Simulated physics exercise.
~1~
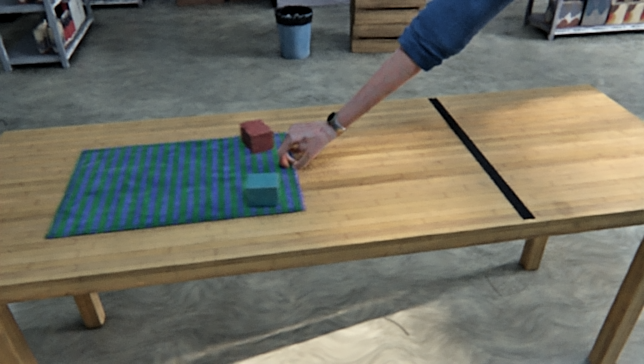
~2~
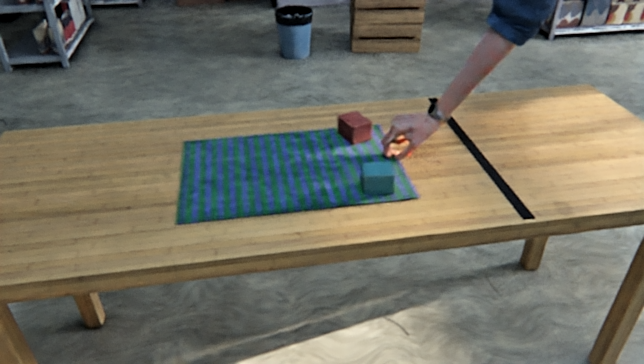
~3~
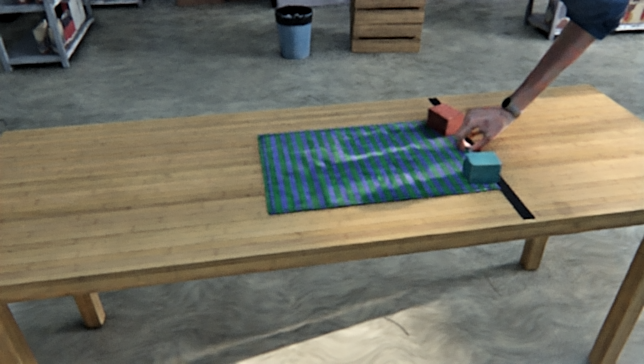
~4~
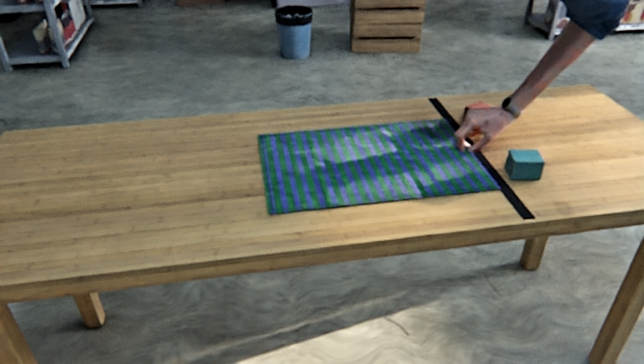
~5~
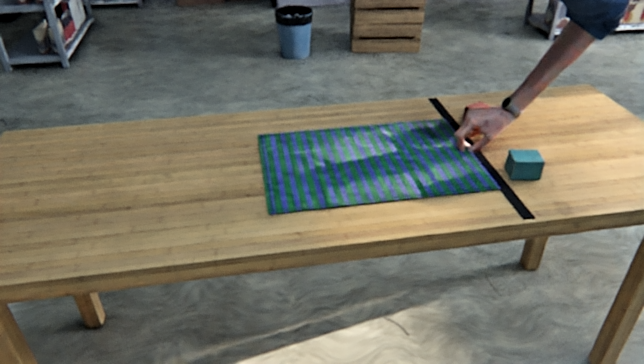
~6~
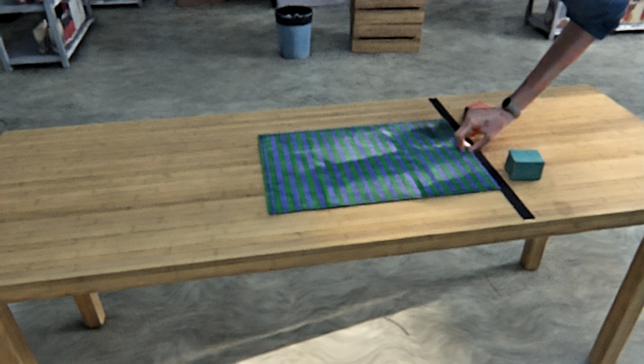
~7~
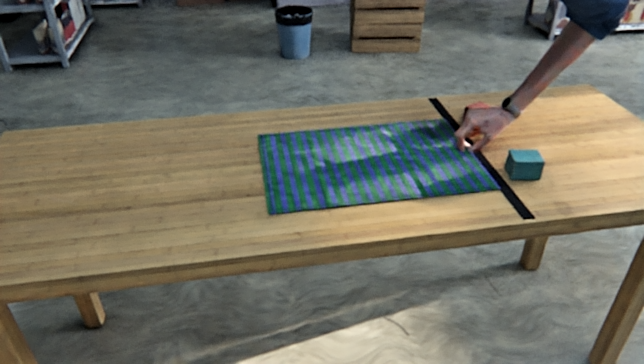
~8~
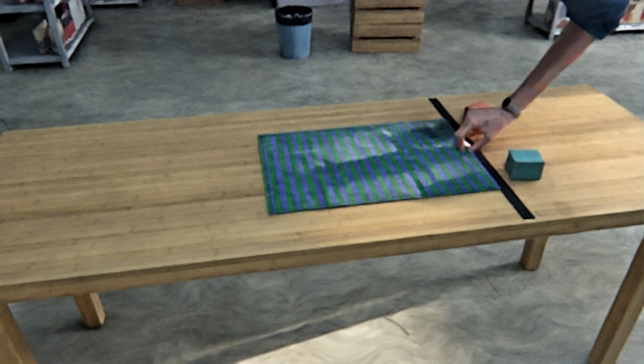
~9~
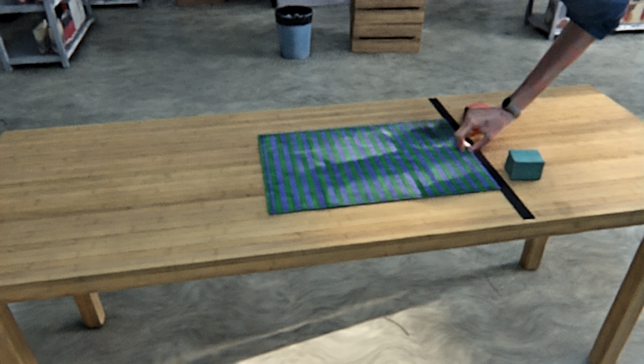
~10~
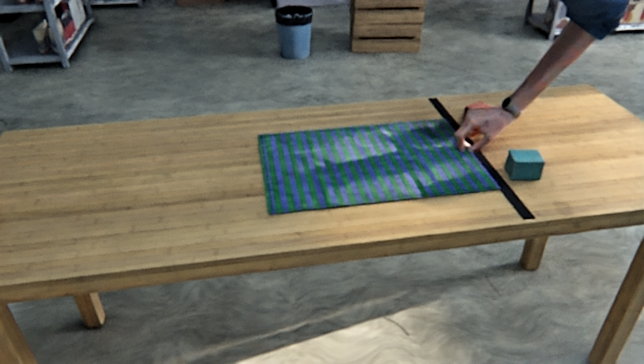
Hand pulling a green striped cloth right to a black tape line and stopping, the turquoise block sliding off beyond it.
